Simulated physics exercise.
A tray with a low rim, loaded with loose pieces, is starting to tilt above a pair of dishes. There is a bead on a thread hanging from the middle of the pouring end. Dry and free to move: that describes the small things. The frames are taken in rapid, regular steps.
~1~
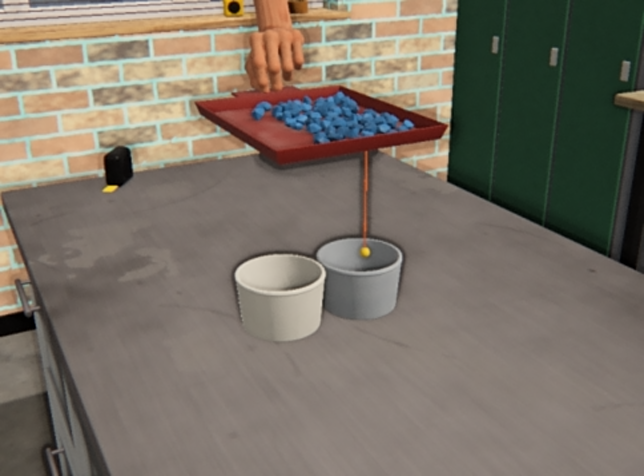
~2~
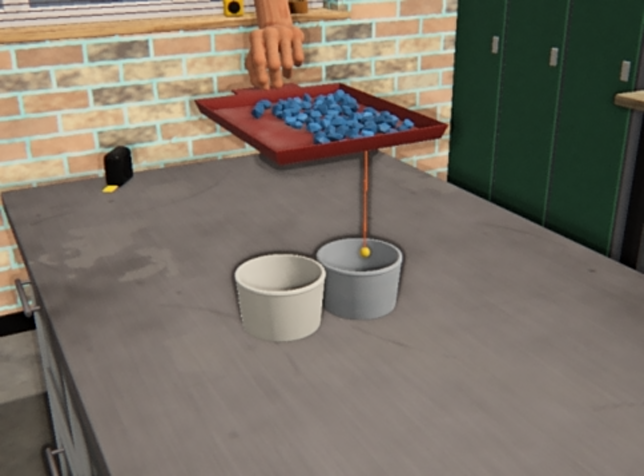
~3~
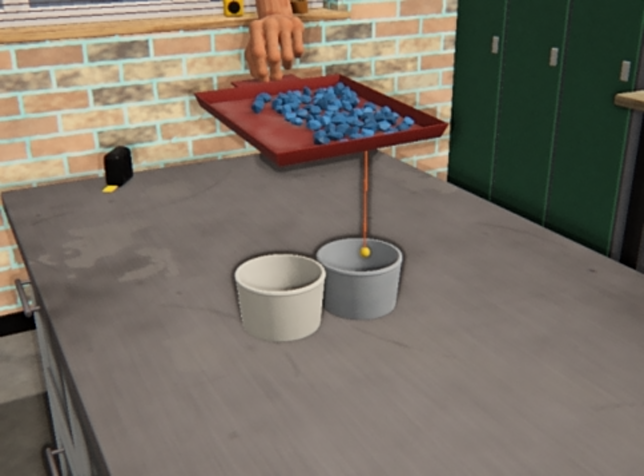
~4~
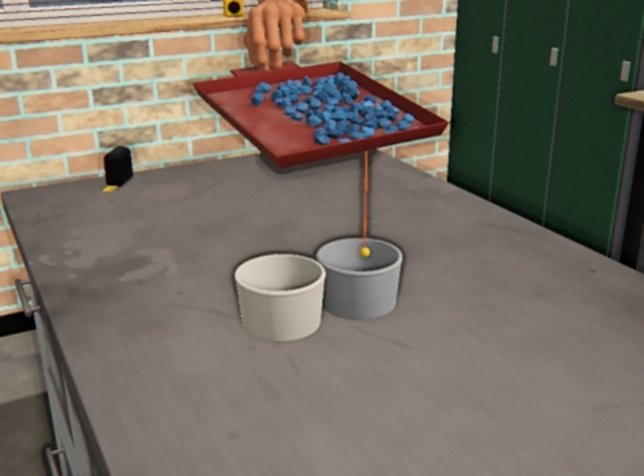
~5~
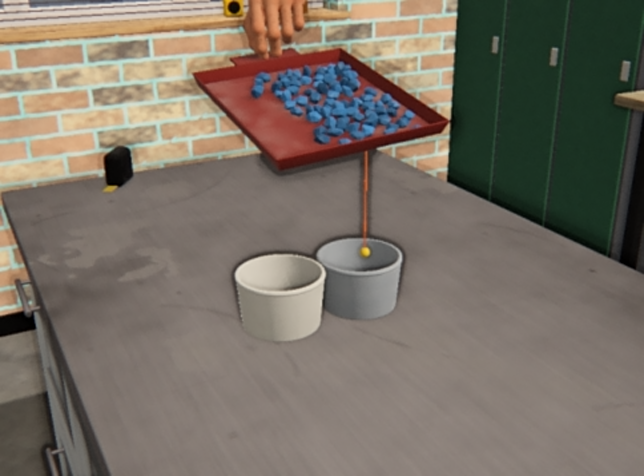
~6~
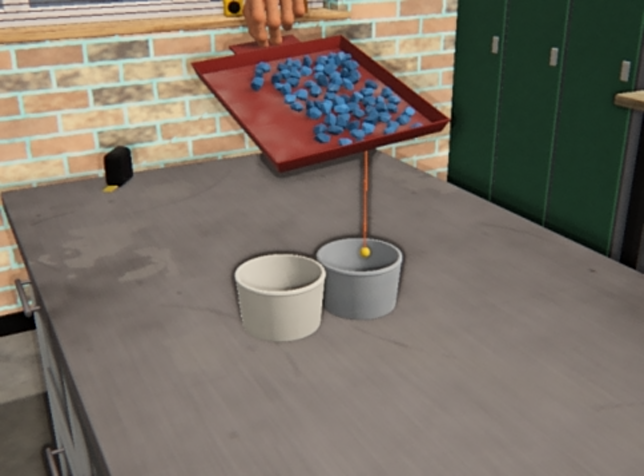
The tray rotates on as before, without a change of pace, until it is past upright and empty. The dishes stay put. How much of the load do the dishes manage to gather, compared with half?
Well, most of the load misses the dishes, as it turns out.
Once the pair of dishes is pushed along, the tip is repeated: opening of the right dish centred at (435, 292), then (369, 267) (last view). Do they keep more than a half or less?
First shift, a minority share; second shift, a majority share.
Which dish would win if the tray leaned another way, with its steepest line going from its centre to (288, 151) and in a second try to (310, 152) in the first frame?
So, first the left-side one, then the left-side one.
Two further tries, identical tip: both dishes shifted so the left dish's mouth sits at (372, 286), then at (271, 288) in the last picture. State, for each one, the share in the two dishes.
You'd end up with around 40 per cent and then around 60 per cent.
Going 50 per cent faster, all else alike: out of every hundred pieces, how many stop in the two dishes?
It would be around 10 percent.
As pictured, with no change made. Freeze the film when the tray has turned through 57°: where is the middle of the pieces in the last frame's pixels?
Roughly (332, 128).
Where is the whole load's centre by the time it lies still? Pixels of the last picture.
Roughly at (327, 350).
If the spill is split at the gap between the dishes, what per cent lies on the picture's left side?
Roughly 40 in a hundred.
Just after the last frame, tray tipped steeply; almost all on the tray; about a tenth in the air.
A moment on, tray tipped right over; roughly half on the tray; roughly a third outside both; about a tenth in the air.
Further on, tray tipped past a quarter turn; roughly a quarter in the left dish; the larger part outside both.
When it is over, tray tipped past a quarter turn; roughly a quarter in the left dish; not one in the right dish; the larger part outside both.
